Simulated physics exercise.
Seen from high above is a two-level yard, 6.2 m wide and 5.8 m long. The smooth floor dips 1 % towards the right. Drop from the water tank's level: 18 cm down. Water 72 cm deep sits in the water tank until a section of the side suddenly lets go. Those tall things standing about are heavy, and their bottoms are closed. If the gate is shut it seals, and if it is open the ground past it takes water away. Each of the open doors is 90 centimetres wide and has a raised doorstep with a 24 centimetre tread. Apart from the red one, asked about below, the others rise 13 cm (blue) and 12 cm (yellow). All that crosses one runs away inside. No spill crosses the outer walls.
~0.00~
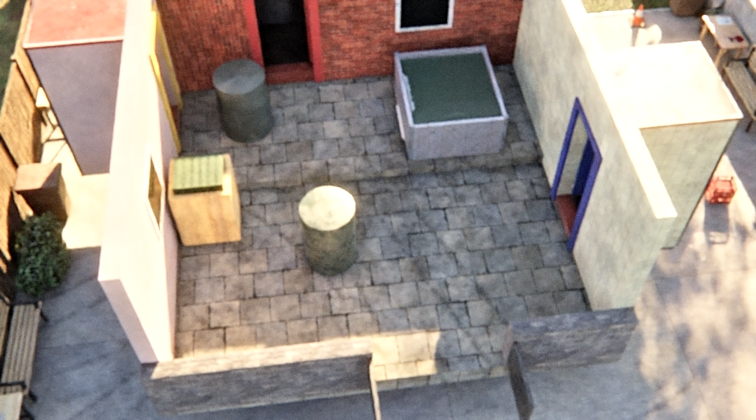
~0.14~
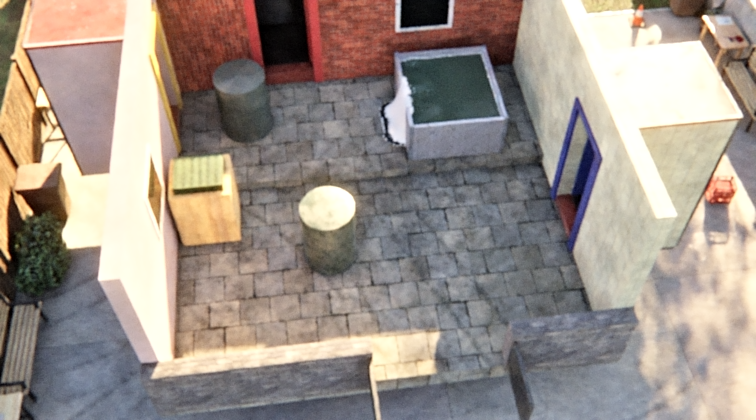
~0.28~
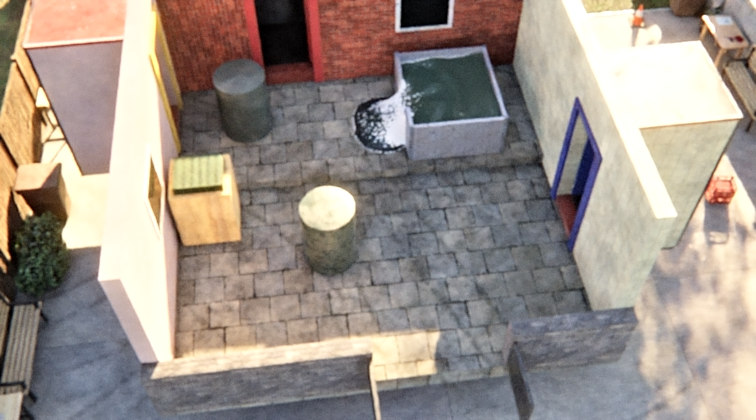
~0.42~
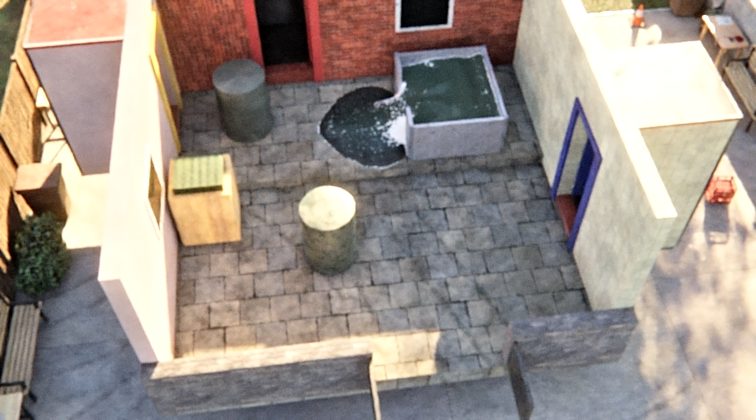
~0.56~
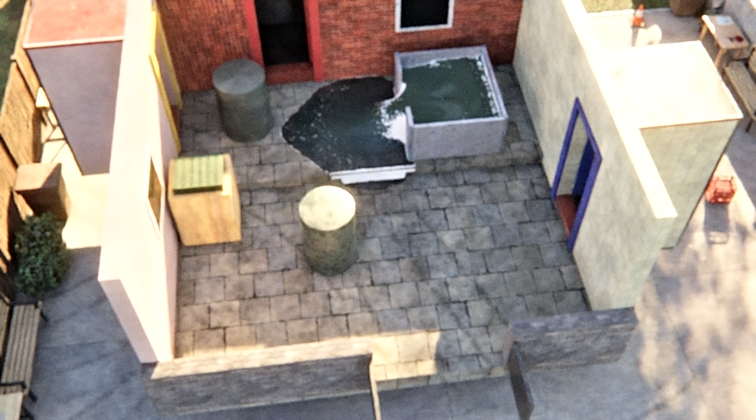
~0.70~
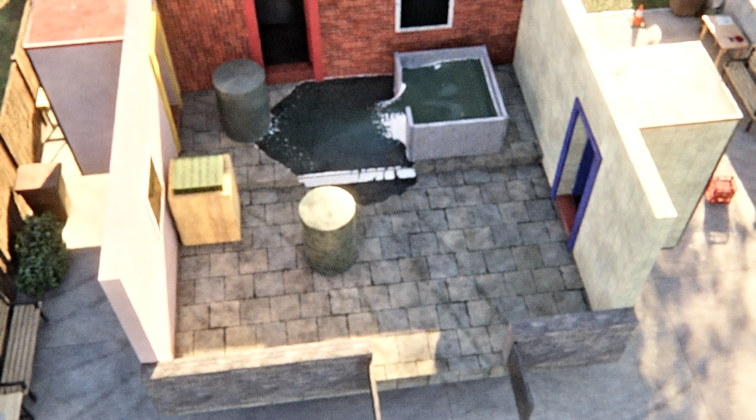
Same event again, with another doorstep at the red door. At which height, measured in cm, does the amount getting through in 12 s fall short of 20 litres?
From about 12 cm upwards.
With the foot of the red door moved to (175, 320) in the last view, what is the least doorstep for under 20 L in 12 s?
About 6.0 cm.
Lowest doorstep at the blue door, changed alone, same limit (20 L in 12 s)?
Blue door, minimum about 6.0 cm.
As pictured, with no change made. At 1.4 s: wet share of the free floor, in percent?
I'd say near 30 percent is wet.
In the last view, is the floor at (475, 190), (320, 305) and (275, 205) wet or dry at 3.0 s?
Going in order: Untouched, untouched, swamped.
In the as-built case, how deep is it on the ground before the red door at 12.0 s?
Lab note: Depth approx. 4.0 cm.
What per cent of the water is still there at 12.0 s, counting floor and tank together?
Around 92 per cent of the water.
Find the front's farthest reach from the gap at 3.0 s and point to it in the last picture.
(174, 387).
After 1.4 s water covers 30 % of the floor, deepest (34 cm) near (396, 124); 18 cm at the red door, 0 litres in over its 25 cm doorstep.
After 3.0 s water covers 45 % of the floor, deepest (37 cm) near (213, 204); 15 cm at the red door, 0 litres in over its 25 cm doorstep.
After 12.0 s water covers 95 % of the floor, deepest (13 cm) near (542, 172); 4 cm at the red door, 0 litres in over its 25 cm doorstep.
At the red door as built, the water arrived by 0.8 s and peaked near 18 cm at 1.4 s.
With a doorstep of 10.5 cm, 32 litres would have come in within the 12 s; with 14 cm, 9 litres. So under 20 litres takes about 12 cm.
